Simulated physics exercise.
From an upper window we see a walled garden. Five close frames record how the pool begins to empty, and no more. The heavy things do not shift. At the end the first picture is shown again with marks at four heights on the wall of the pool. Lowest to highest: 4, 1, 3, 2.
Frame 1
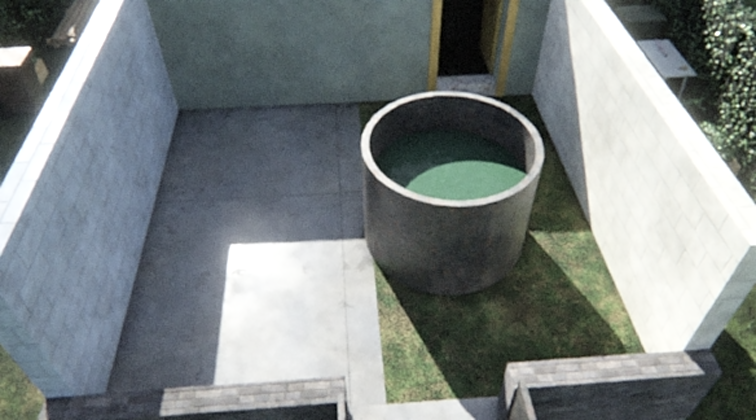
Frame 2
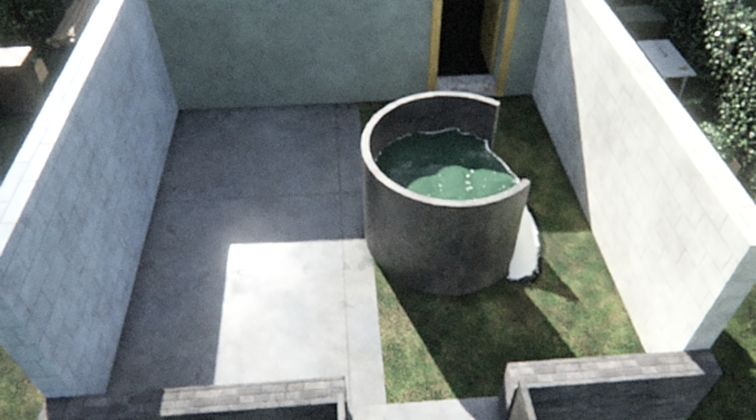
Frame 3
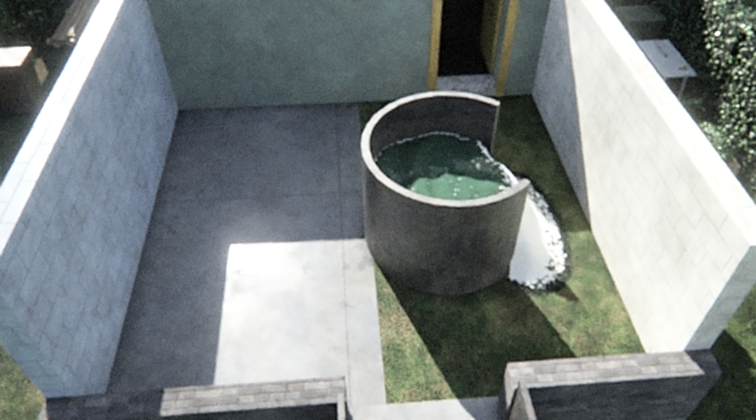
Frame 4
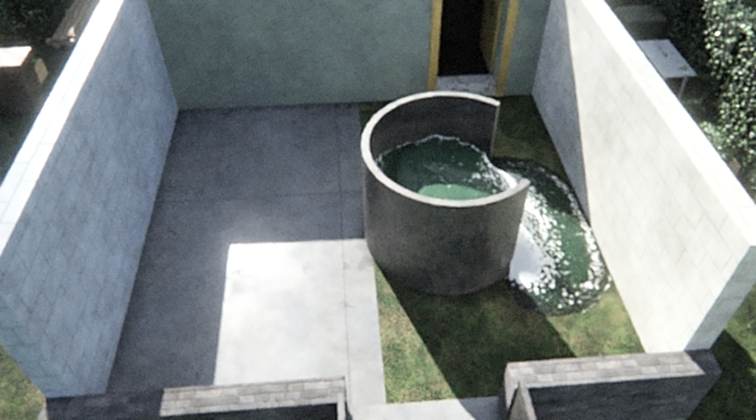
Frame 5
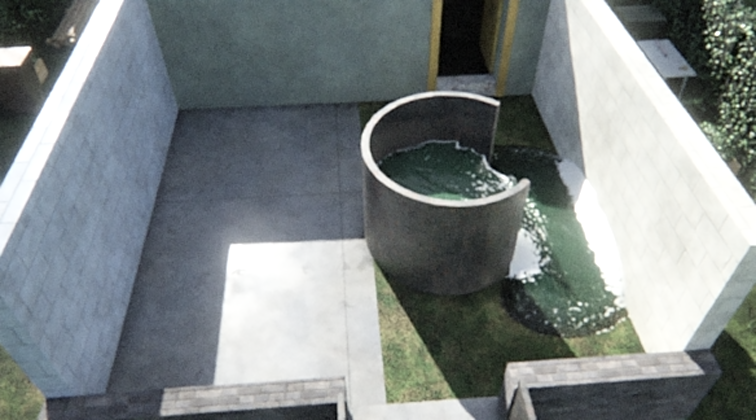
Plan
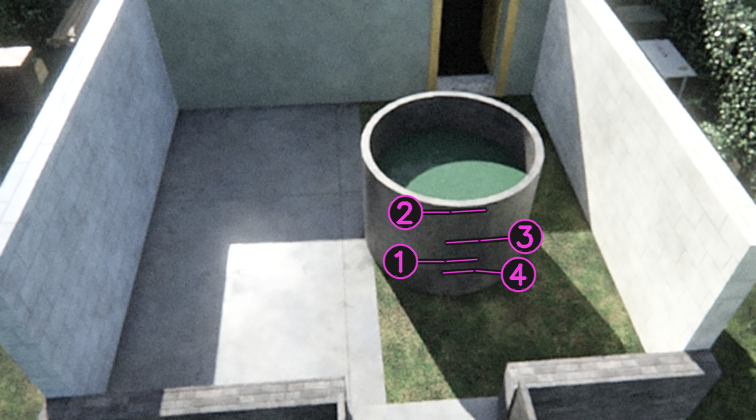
Green water pouring through an opened gap in the right side of a round grey tank, foaming and spreading across the grass.
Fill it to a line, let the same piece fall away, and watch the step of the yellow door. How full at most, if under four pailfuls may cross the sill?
The answer is mark 3.
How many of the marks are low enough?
Three of the four.
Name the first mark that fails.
2 it is.
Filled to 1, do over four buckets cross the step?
No.
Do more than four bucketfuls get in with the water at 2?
Yes, that goes wrong.
On the marked copy, 1 at (460, 260); 2 at (467, 211); 3 at (463, 241); 4 at (459, 271); from the bottom up 4, 1, 3, 2.
For mark 1, nothing gets over.
For mark 2, about 9 bucketfuls get in.
For mark 3, a bucket or two gets in.
For mark 4, nothing gets over.
